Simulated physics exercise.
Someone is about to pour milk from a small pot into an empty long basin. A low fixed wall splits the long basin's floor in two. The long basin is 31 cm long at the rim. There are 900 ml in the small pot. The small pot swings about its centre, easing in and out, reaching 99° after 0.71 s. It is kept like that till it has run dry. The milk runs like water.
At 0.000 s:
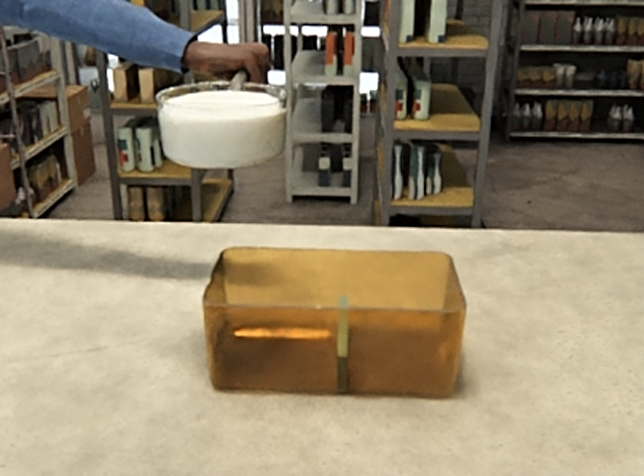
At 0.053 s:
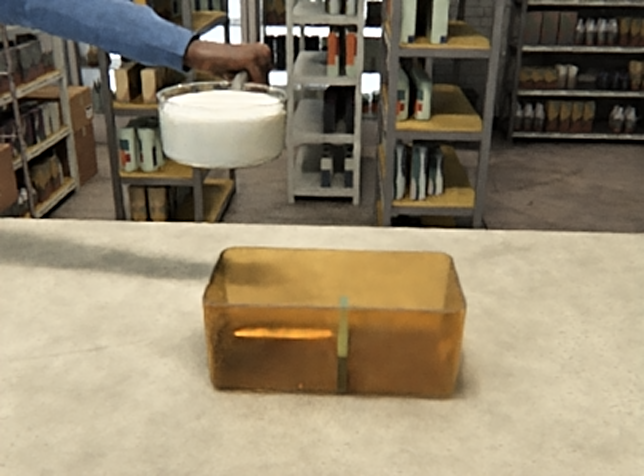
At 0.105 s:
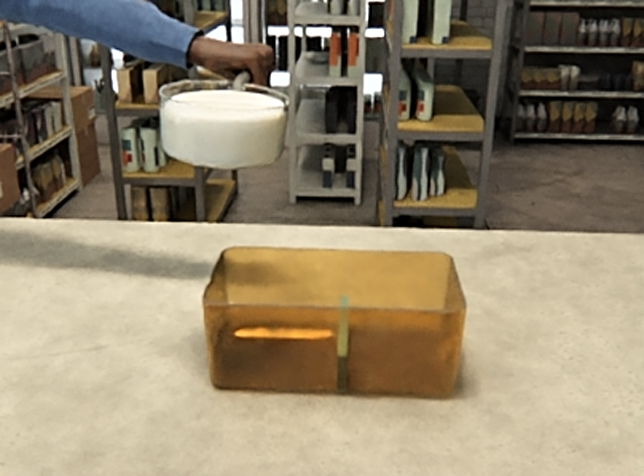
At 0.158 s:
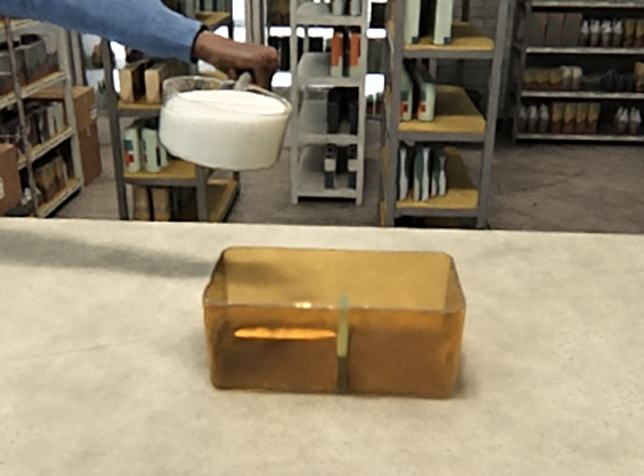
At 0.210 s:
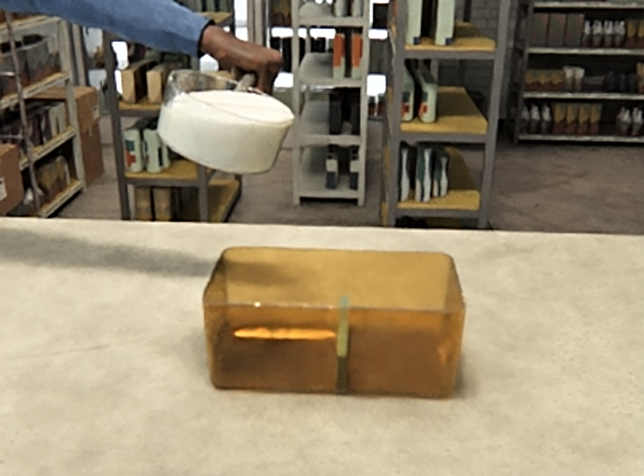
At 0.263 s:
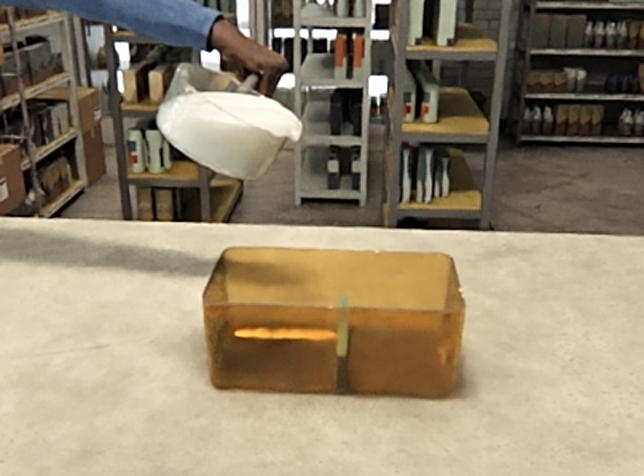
In this clip, a hand holds a clear pot of white liquid above and to the left of an amber basin on a pale surface, keeping it nearly level before gradually tilting it down to the right.
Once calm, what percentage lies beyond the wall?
The far part has some 52 per cent.
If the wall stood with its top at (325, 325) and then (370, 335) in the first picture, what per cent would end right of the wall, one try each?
First 70, then 15 per cent.
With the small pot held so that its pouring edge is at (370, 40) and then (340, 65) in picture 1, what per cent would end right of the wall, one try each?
In turn about 70 and 85 per cent.
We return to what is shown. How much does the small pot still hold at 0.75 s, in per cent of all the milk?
Some 6 per cent.
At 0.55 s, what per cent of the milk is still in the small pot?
Some 26 per cent.
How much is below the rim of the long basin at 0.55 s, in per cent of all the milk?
About 20 per cent.
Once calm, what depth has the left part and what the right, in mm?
Left about 16 mm, right about 22 mm.
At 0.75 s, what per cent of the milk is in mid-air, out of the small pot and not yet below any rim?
About 10 per cent.
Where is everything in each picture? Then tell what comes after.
The first picture shows tilt 0°; pouring edge (285, 98); surface from (163, 102) to (284, 105); the long basin's rim runs from (213, 274) to (458, 281); the wall's top is at (343, 325).
The second picture shows tilt 1°; pouring edge (286, 99); surface from (164, 101) to (284, 105).
The third picture shows tilt 5°; pouring edge (288, 103); surface from (166, 100) to (286, 106).
The fourth picture shows tilt 12°; pouring edge (290, 111); surface from (167, 100) to (289, 108).
The fifth picture shows tilt 20°; pouring edge (291, 120); surface from (169, 100) to (292, 114); 1 per cent is over the edge.
The sixth picture shows tilt 30°; pouring edge (291, 132); surface from (167, 101) to (290, 122); 6 per cent is over the edge.
By 0.55 s the tilt is 87° and 27 per cent is still to pour, 4 is left of the wall and 17 right of it.
By 0.75 s the tilt is 99° and 6 per cent is still to pour, 31 is left of the wall and 54 right of it.
By 0.97 s the tilt is 99° and 1 per cent is still to pour, 43 is left of the wall and 52 right of it.
By 1.21 s the tilt is 99° and 0 per cent is still to pour, 46 is left of the wall and 52 right of it.
At rest 46 per cent lies left of the wall, 52 right of it and 2 outside.
